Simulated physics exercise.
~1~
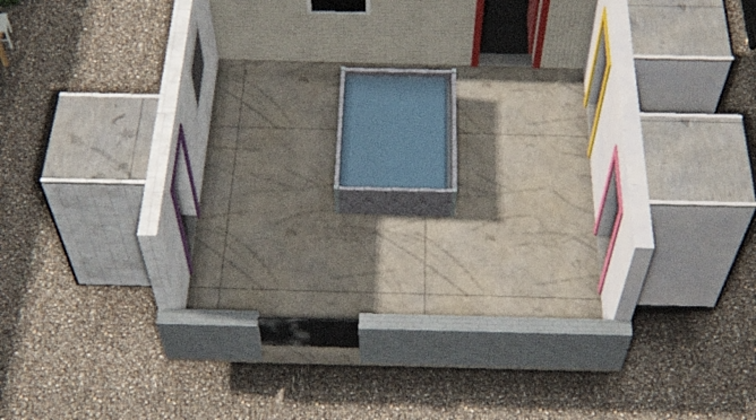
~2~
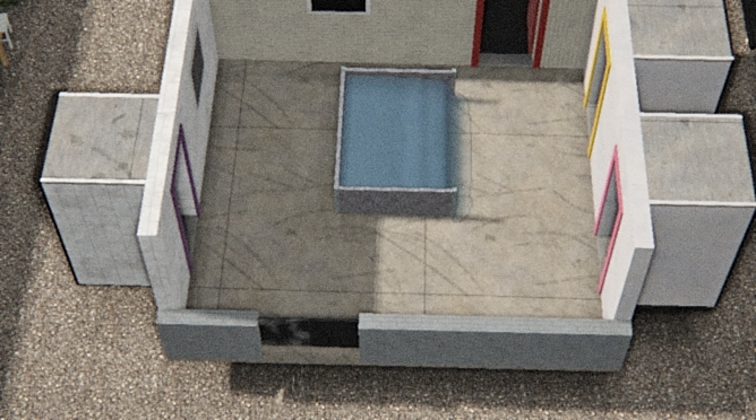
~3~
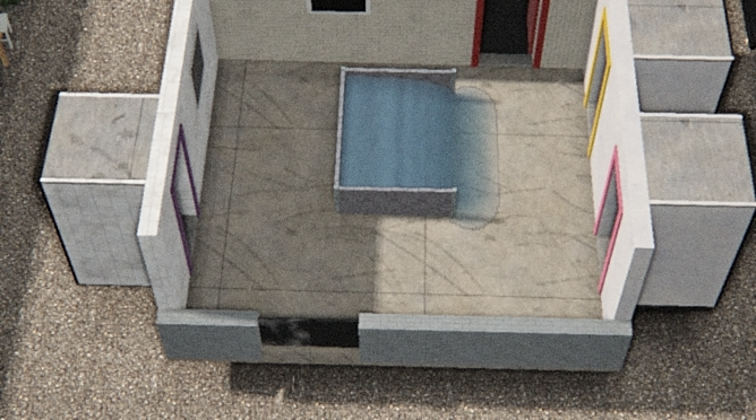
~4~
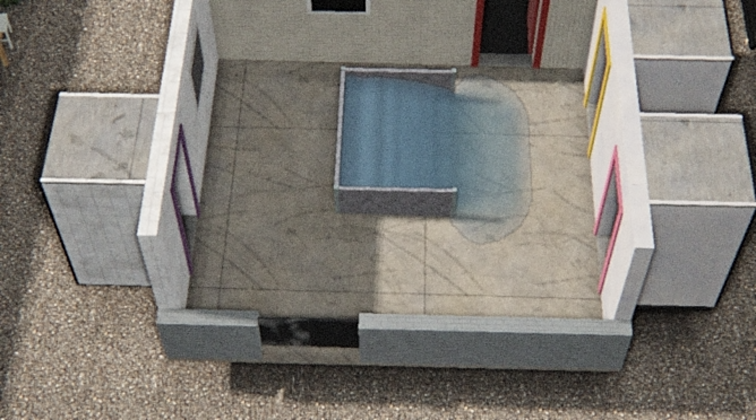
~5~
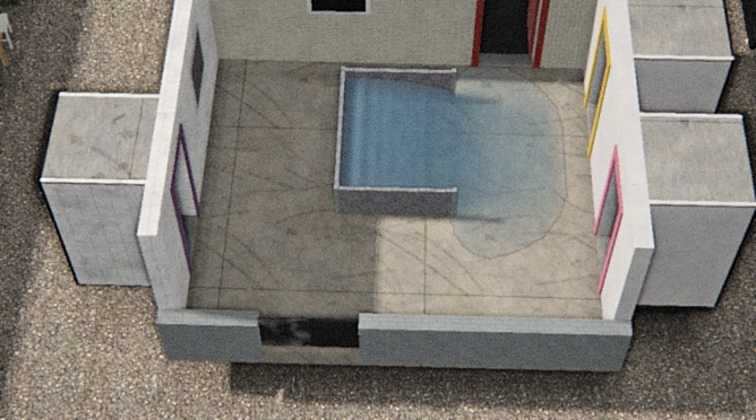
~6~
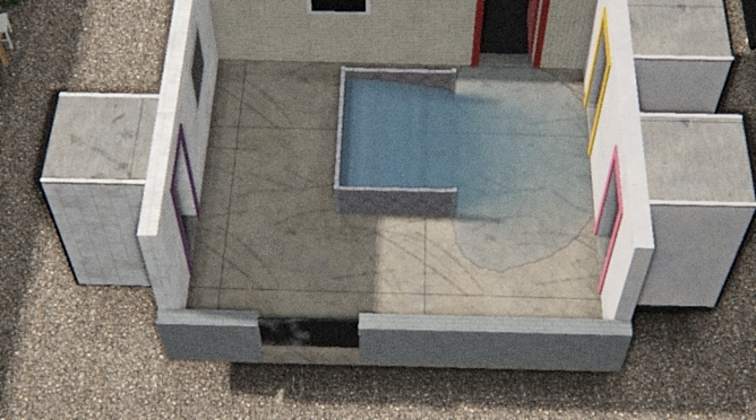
In a walled yard, blue water pours from a tank's open right side and spreads rightward.
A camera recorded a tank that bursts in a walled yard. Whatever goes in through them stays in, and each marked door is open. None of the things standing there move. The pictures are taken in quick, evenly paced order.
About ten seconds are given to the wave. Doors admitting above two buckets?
The yellow door is going to let through more than allowed; the purple door is going to let through no more than allowed; the red door is going to let through more than allowed; the pink door is going to let through more than allowed.
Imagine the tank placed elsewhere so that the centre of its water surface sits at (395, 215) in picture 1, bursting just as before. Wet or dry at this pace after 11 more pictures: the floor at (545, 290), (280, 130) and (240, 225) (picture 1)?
In that order: Reached by the flood, not reached, not reached.
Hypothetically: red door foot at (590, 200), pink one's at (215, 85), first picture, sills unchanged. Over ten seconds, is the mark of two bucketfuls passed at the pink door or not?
Well, the pink one simply runs past it.
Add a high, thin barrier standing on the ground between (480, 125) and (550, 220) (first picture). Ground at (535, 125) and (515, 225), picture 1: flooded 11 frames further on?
Result, in order: Swamped / swamped.
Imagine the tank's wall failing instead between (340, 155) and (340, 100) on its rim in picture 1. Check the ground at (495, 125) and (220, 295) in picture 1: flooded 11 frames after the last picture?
Taking the two points in order, the first is left dry and the second is waterlogged.
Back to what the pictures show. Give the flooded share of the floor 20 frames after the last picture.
Some 45 per cent.
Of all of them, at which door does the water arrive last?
The purple door.
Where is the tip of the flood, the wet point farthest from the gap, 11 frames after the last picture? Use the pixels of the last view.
Farthest reach: (599, 345).
A moment on, water covers 30 % of the floor; the yellow door over two buckets in, the purple door not reached, the red door under two buckets in, the pink door under two buckets in.
Next, water covers 35 % of the floor; the yellow door far over two buckets in, the purple door not reached, the red door under two buckets in, the pink door over two buckets in.
Then, water covers 45 % of the floor; the yellow door far over two buckets in, the purple door not reached, the red door over two buckets in, the pink door far over two buckets in.
Later, water covers 85 % of the floor; the yellow door far over two buckets in, the purple door wet at the sill, nothing in, the red door far over two buckets in, the pink door far over two buckets in.
In the end, water covers 100 % of the floor; the yellow door far over two buckets in, the purple door wet at the sill, nothing in, the red door far over two buckets in, the pink door far over two buckets in.
